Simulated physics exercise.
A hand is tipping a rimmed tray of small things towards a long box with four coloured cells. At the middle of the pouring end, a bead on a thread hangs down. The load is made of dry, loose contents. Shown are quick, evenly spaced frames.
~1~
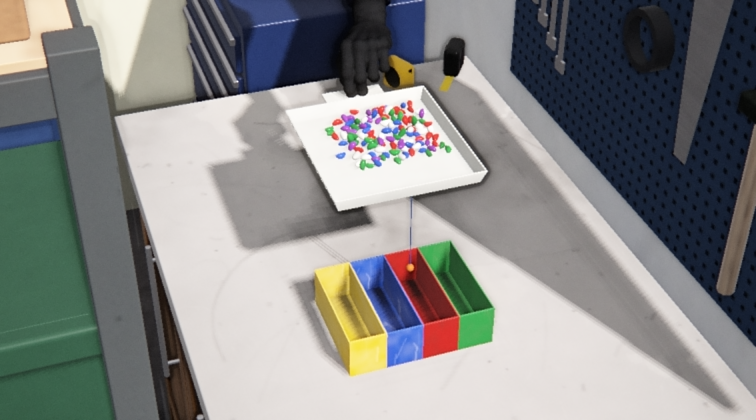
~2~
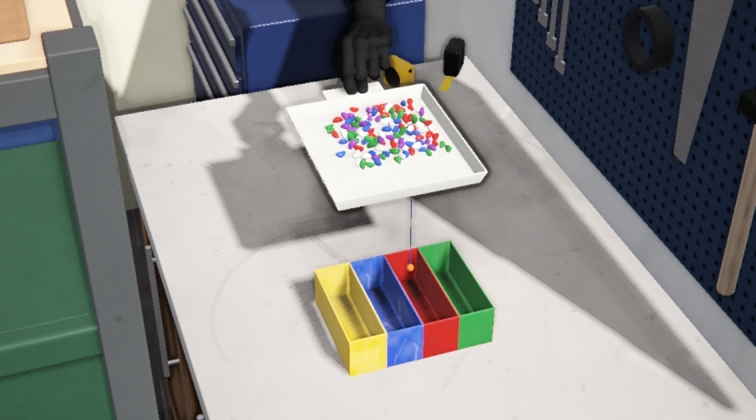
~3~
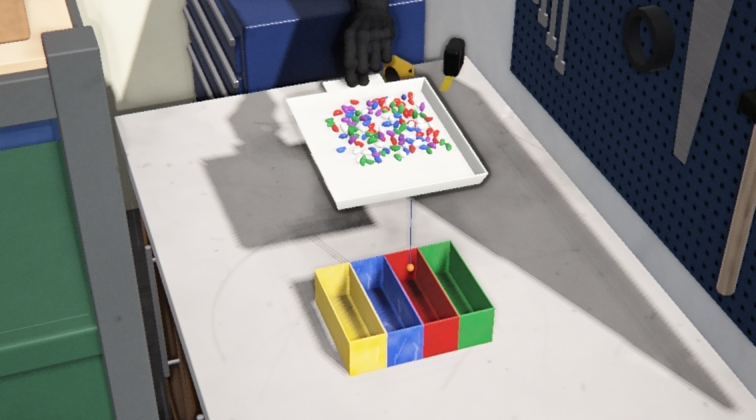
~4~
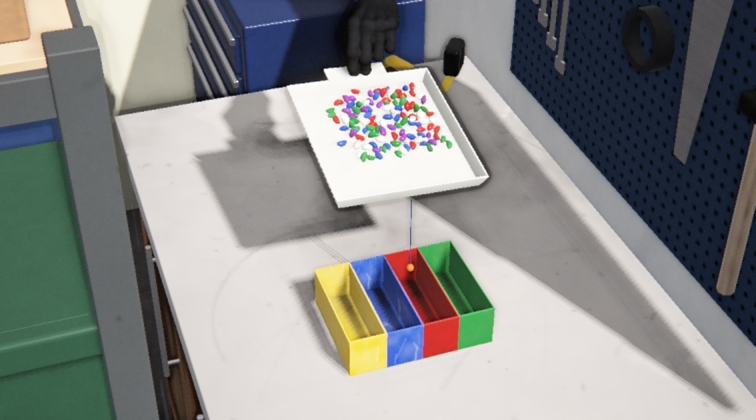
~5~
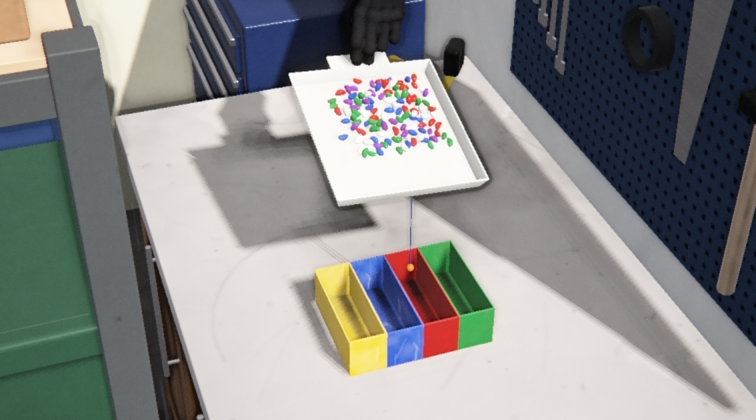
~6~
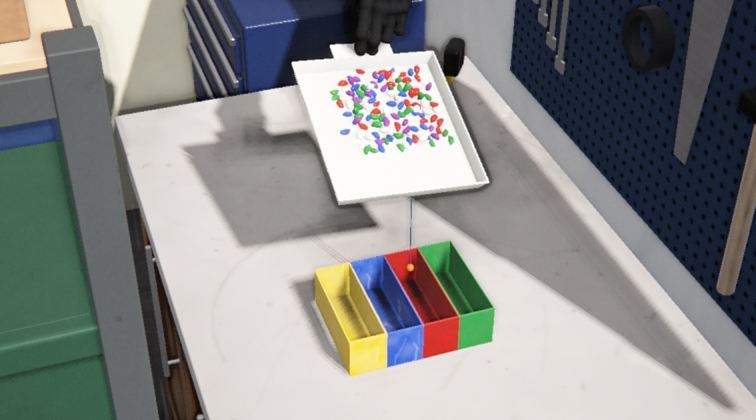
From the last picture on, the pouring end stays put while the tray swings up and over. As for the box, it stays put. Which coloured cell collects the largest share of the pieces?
Green.
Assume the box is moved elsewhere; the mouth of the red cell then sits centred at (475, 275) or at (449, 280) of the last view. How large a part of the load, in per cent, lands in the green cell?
It works out to 10 percent and then 50 percent.
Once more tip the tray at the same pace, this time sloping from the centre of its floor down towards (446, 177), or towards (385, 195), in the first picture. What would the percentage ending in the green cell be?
40 % and 0 %, roughly.
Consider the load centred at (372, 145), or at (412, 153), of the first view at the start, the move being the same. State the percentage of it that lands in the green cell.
About 40 and 50 per cent.
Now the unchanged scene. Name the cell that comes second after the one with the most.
Runner-up: The red one.
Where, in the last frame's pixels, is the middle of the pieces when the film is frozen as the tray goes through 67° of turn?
I'd put the middle close to (449, 178).
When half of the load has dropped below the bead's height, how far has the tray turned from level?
Angle: Close to 105°.
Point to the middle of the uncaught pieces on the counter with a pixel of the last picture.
Somewhere about (518, 309), I'd say.
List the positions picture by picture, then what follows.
In the first picture, corners of the pouring end (339, 198) and (481, 169), level; middle of the load (387, 131), jelly beans; bead on its thread (410, 268); yellow cell (368, 352); blue cell (405, 343); red cell (441, 334); green cell (476, 326).
In the second picture, corners of the pouring end (339, 198) and (481, 170), level; middle of the load (387, 129).
In the third picture, corners of the pouring end (339, 197) and (481, 172), tipped barely, lowest at the right corner; middle of the load (387, 124).
In the fourth picture, corners of the pouring end (340, 197) and (482, 174), tipped a little, lowest at the right corner; middle of the load (388, 117).
In the fifth picture, corners of the pouring end (341, 196) and (482, 176), tipped clearly, lowest at the right corner; middle of the load (390, 110).
In the sixth picture, corners of the pouring end (343, 196) and (483, 179), tipped clearly, lowest at the right corner; middle of the load (401, 115); yellow cell (368, 352); blue cell (405, 343); red cell (441, 334); green cell (476, 326).
Just after the last frame, tray tipped steeply; the larger part on the tray; about a tenth falling or outside the box.
A moment on, tray tipped past a quarter turn; roughly a quarter on the tray; about a tenth in the green cell; about a tenth in the red cell; just a few in the blue cell; roughly half falling or outside the box.
Further on, tray tipped past a quarter turn; roughly a third in the green cell; roughly a quarter in the red cell; just a few in the blue cell; roughly half falling or outside the box.
When it is over, tray tipped past a quarter turn; roughly a third in the green cell; roughly a quarter in the red cell; just a few in the blue cell; not one in the yellow cell; roughly half outside the box.
